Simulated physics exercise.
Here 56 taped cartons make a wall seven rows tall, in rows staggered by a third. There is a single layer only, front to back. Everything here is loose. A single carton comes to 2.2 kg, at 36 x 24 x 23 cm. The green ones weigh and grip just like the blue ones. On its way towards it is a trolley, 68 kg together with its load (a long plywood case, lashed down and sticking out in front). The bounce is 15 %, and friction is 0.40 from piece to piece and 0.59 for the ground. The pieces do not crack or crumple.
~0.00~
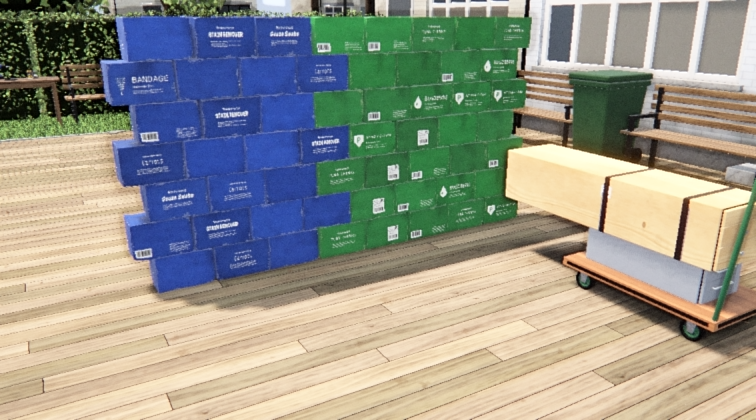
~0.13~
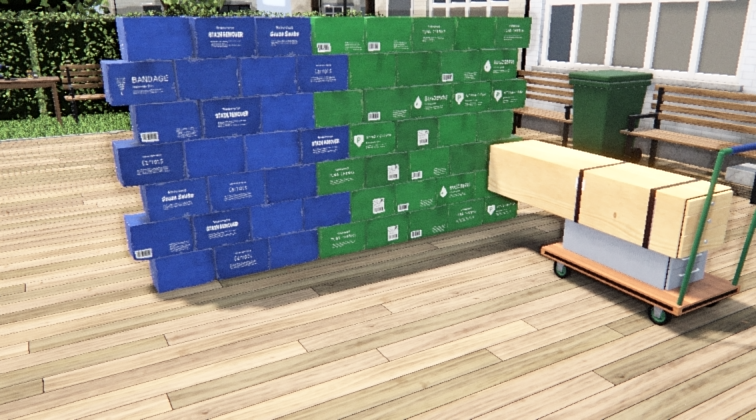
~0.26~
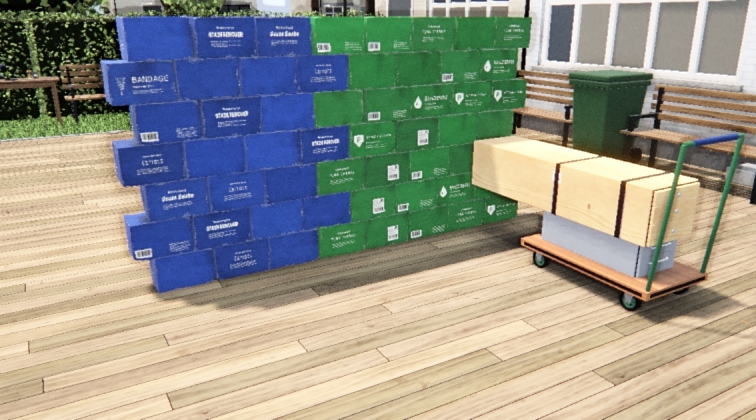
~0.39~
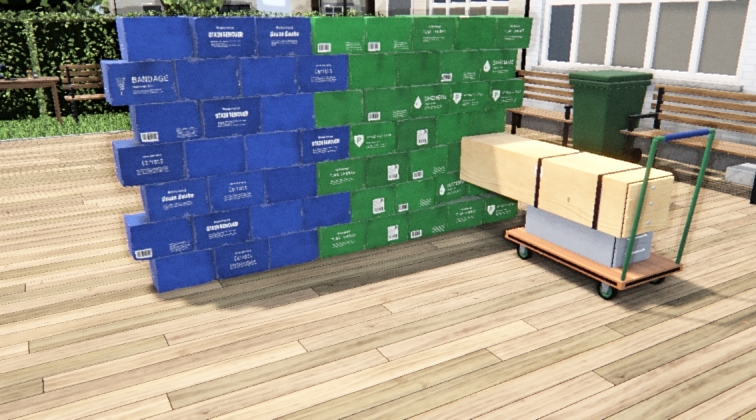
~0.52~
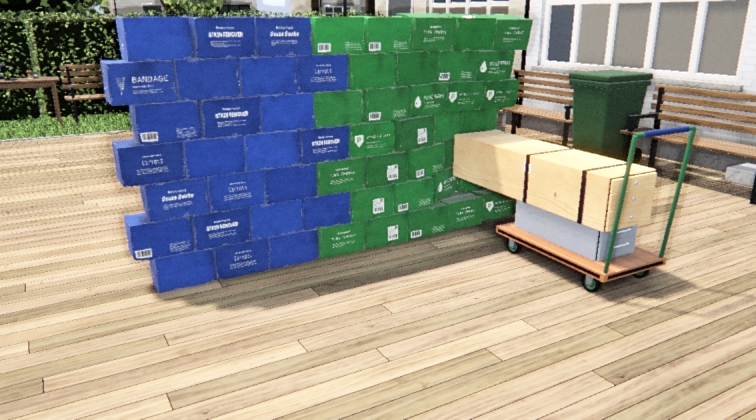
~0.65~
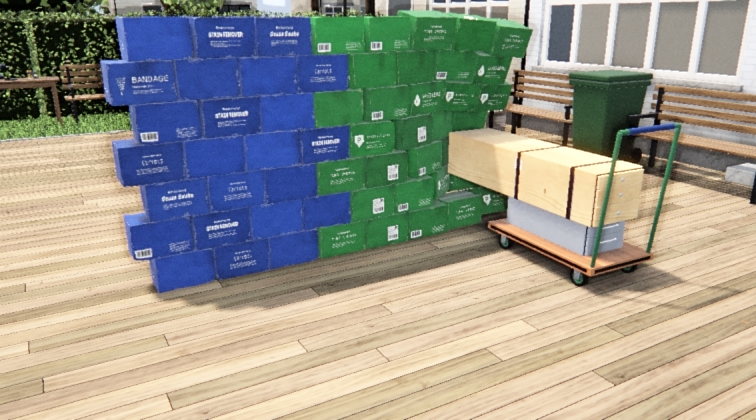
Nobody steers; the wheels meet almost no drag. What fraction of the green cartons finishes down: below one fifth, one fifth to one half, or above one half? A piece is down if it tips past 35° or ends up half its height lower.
Above one half.
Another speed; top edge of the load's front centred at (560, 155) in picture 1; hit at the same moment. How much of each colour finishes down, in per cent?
Result - green: 70%; blue: 0%.
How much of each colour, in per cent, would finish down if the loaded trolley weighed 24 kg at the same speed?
The split would be green 0, then blue 0 per cent.
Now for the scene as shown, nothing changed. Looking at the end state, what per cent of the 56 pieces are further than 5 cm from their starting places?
It comes to 40 percent shifted.
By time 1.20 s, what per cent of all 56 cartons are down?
By then 25 per cent.
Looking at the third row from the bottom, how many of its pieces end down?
It's 3 in that row.
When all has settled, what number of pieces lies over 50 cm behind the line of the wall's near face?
Estimate: Roughly 16 of them.
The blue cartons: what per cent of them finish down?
For blue, it's 0 per cent down at the end.
After 0.86 s, load 44 cm past the wall's line, still rolling; 6 of the 32 green cartons down (6 of 56 in all colours); top green carton 4° from how it stood.
After 1.20 s, load 64 cm past the wall's line, still rolling; 14 of the 32 green cartons down (14 of 56 in all colours); top green carton 16° from how it stood.
After 1.58 s, load 79 cm past the wall's line, still rolling; 22 of the 32 green cartons down (22 of 56 in all colours); top green carton 41° from how it stood, 41 cm lower.
After 2.18 s, load 87 cm past the wall's line, still rolling; 22 of the 32 green cartons down (22 of 56 in all colours); top green carton upside down.
In the end (3.2 s), load 87 cm past the wall's line, stopped; 22 of the 32 green cartons down (22 of 56 in all colours); top green carton upside down; top blue carton unmoved. That is 69 per cent. From the last view, middles, top green carton near (83, 216), top blue carton near (155, 38).
